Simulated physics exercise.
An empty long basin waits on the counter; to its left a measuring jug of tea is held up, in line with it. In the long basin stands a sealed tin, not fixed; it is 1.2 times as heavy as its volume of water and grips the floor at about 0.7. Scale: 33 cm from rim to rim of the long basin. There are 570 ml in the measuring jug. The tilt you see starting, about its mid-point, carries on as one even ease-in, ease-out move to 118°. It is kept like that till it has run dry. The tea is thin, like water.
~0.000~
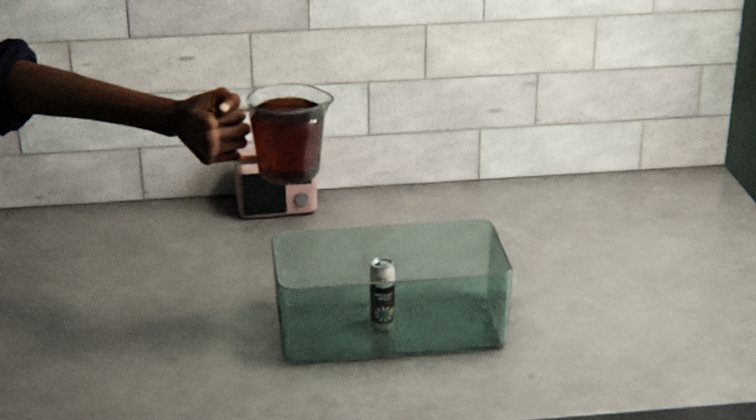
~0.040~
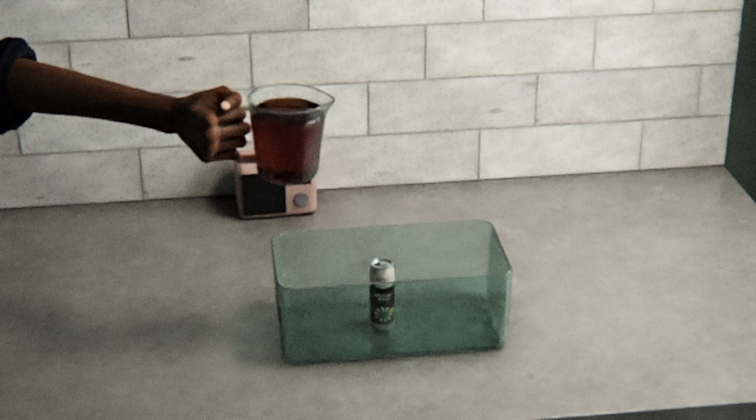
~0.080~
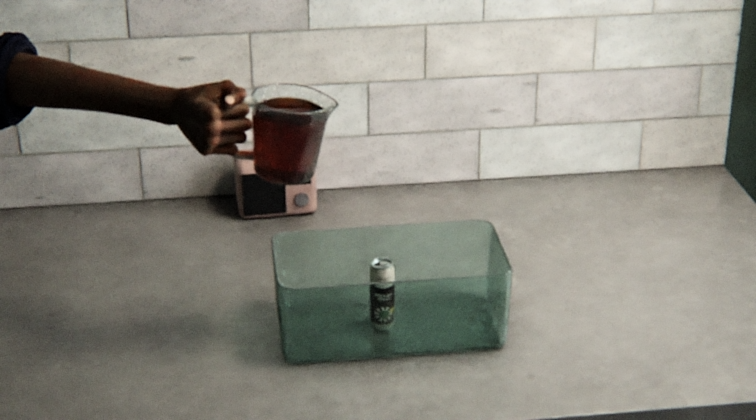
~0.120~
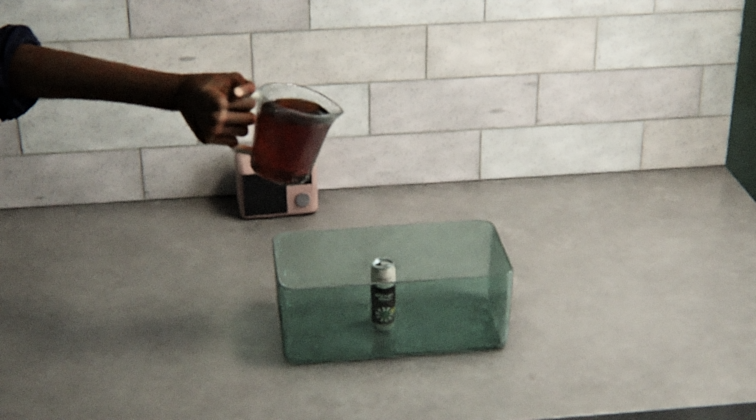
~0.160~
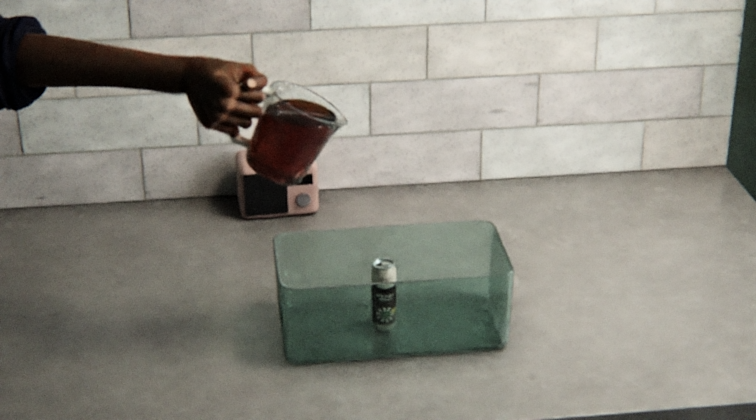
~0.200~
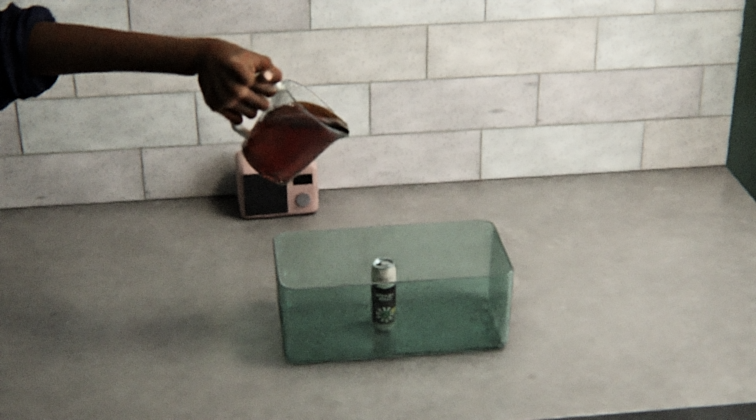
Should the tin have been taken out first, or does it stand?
The tin goes over.
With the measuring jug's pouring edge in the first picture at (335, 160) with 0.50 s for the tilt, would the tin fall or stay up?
Then it stays up.
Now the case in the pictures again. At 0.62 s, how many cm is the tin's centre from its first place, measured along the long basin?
Some 1 cm.
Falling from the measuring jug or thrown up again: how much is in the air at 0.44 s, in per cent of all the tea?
About 44 per cent.
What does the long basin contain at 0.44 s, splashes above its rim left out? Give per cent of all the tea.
Near 20 in a hundred.
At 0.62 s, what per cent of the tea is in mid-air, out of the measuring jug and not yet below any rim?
Some 12 per cent.
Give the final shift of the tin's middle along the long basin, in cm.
Some 10.5 cm.
Then, 0.44 s in, the tilt is 114° and 34 per cent is still to pour; the tin stands where it began.
Then, 0.62 s in, the tilt is 118° and 2 per cent is still to pour; the tin stands 1 cm from where it began.
Then, 0.80 s in, the tilt is 118° and 0 per cent is still to pour; the tin leans 17°.
Then, 1.00 s in, the tilt is 118° and 0 per cent is still to pour; the tin lies on its side.
Finally, the tin lies on its side.
